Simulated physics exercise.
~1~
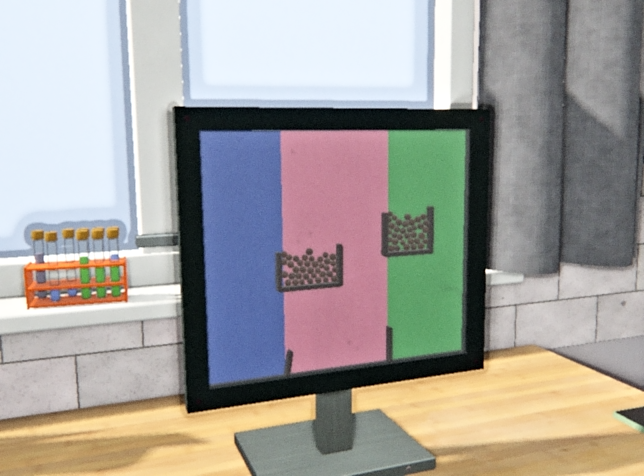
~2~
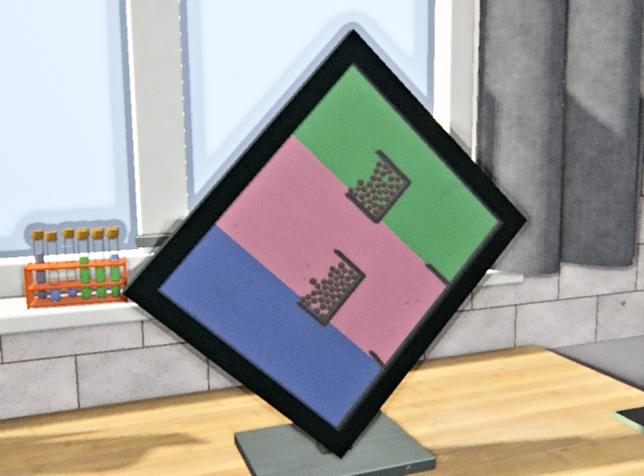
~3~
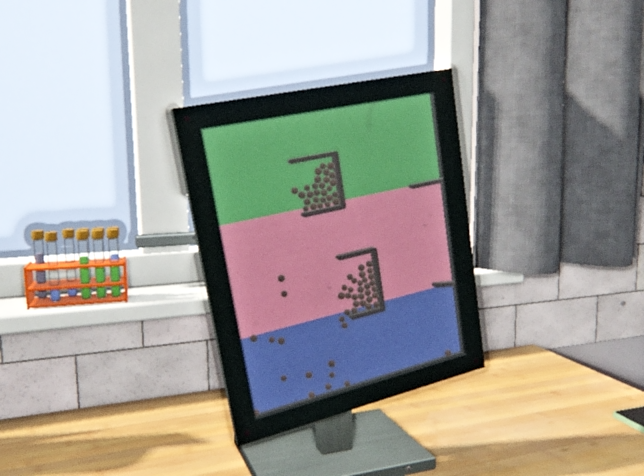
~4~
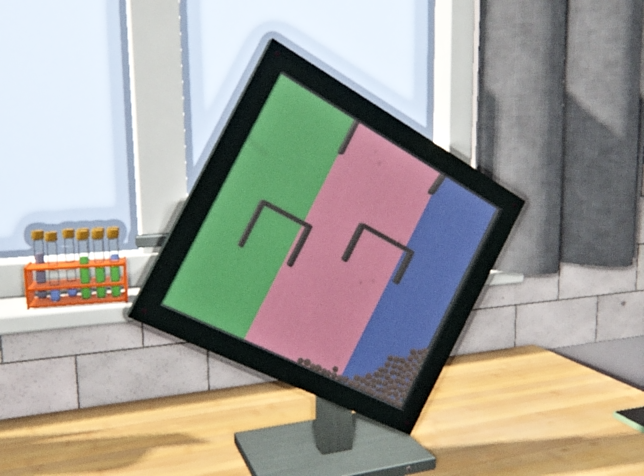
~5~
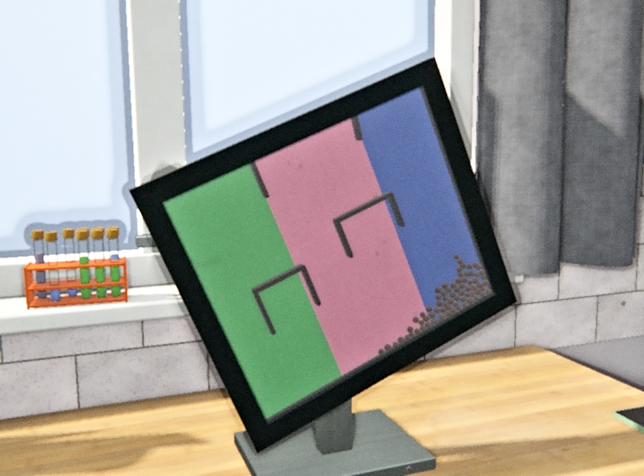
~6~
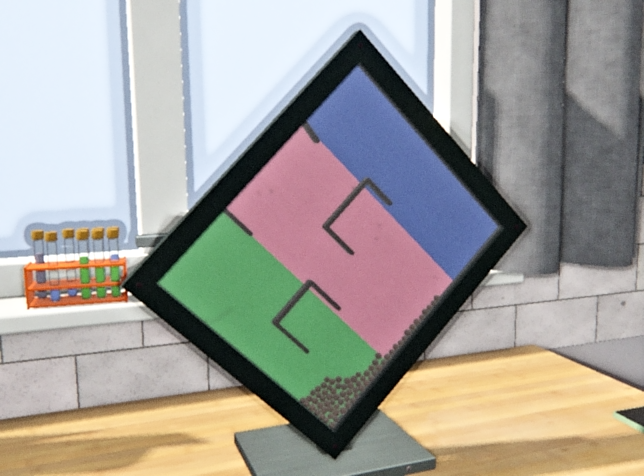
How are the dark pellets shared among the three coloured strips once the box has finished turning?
Most of them end up in the green strip, a smaller part lies in the pink strip, and hardly any are left in the blue one.
